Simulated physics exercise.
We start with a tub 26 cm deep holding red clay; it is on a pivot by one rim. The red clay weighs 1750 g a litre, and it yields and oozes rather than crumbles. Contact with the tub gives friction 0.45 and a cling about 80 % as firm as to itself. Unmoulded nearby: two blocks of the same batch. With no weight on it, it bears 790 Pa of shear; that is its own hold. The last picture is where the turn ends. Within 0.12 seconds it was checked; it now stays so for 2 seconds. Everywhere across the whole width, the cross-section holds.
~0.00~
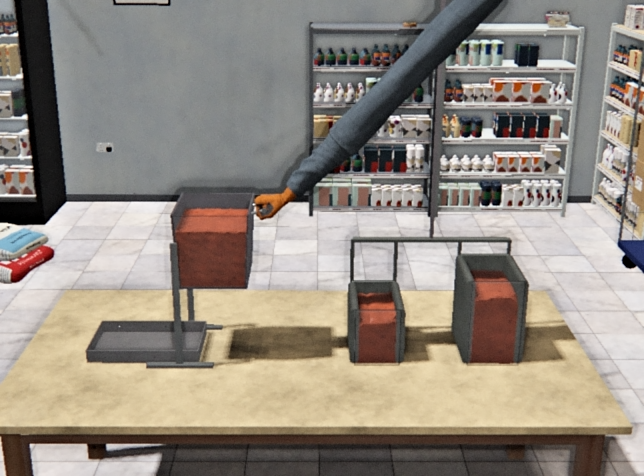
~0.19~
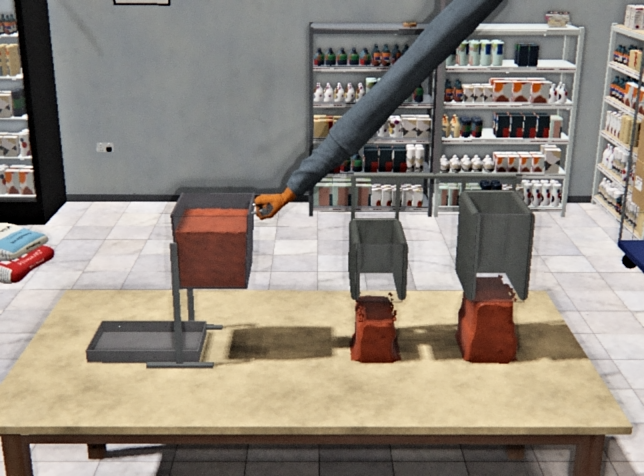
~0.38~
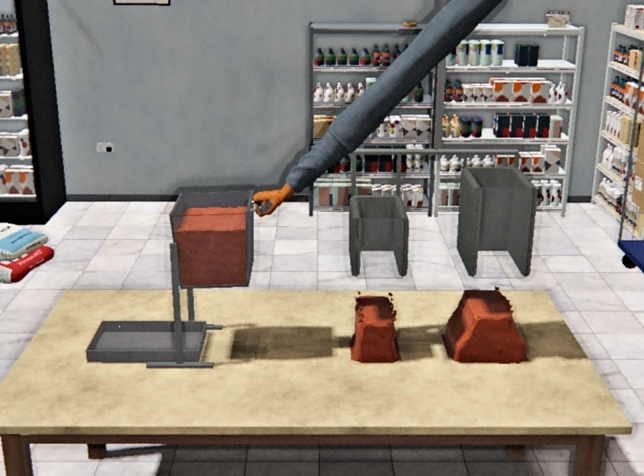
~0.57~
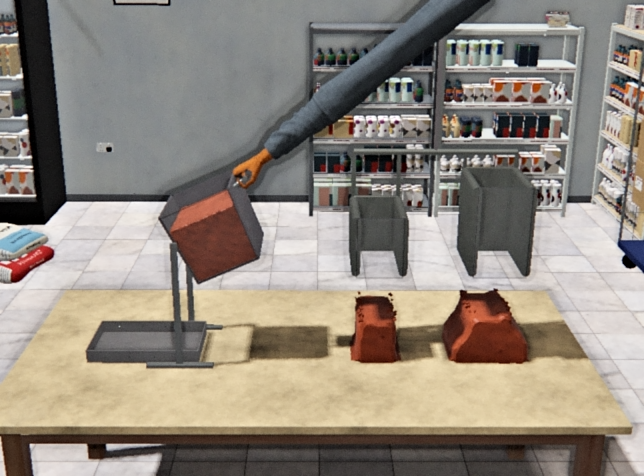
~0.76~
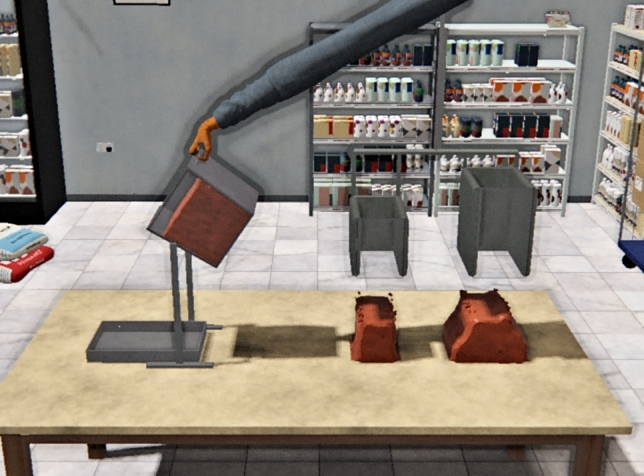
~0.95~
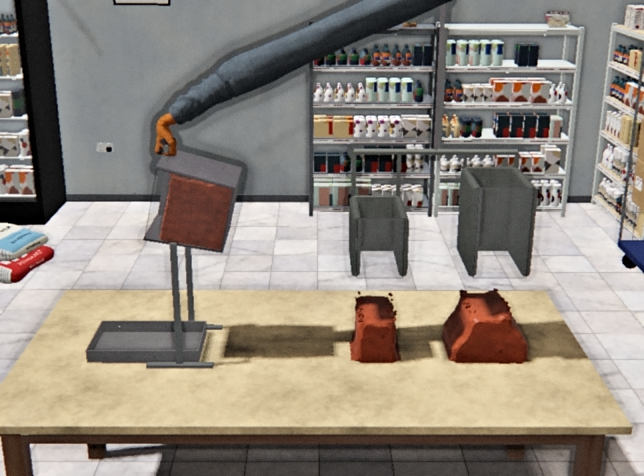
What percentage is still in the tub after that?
About 100 %.
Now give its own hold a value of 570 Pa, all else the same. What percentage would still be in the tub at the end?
The share would be near 100 %.
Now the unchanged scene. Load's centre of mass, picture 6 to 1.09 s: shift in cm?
Something like 0 cm, I'd say.
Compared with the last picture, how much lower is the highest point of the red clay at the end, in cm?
About 0 cm.
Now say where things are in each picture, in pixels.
In the first frame, handle-side rim at (247, 215), tilt 0 degrees; top of the red clay at (195, 231); blocks stand 17 cm, 27 cm (left to right).
In the second frame, handle-side rim at (247, 215), tilt 0 degrees; top of the red clay at (195, 231); blocks stand 17 cm, 25 cm (left to right).
In the third frame, handle-side rim at (246, 213), tilt 2 degrees; top of the red clay at (240, 229); blocks stand 17 cm, 20 cm (left to right).
In the fourth frame, handle-side rim at (227, 189), tilt 24 degrees; top of the red clay at (234, 206); blocks stand 17 cm, 19 cm (left to right).
In the fifth frame, handle-side rim at (187, 169), tilt 56 degrees; top of the red clay at (203, 182); blocks stand 17 cm, 19 cm (left to right).
In the sixth frame, handle-side rim at (156, 169), tilt 77 degrees; top of the red clay at (171, 177); blocks stand 17 cm, 19 cm (left to right).
After 1.09 s, the tub is at 77 degrees and holds 100 %.
After 1.26 s, the tub is at 77 degrees and holds 100 %.
After 1.43 s, the tub is at 77 degrees and holds 100 %.
After 1.60 s, the tub is at 77 degrees and holds 100 %.
After 2.95 s, at the end, the tub is at 77 degrees and holds 100 %.
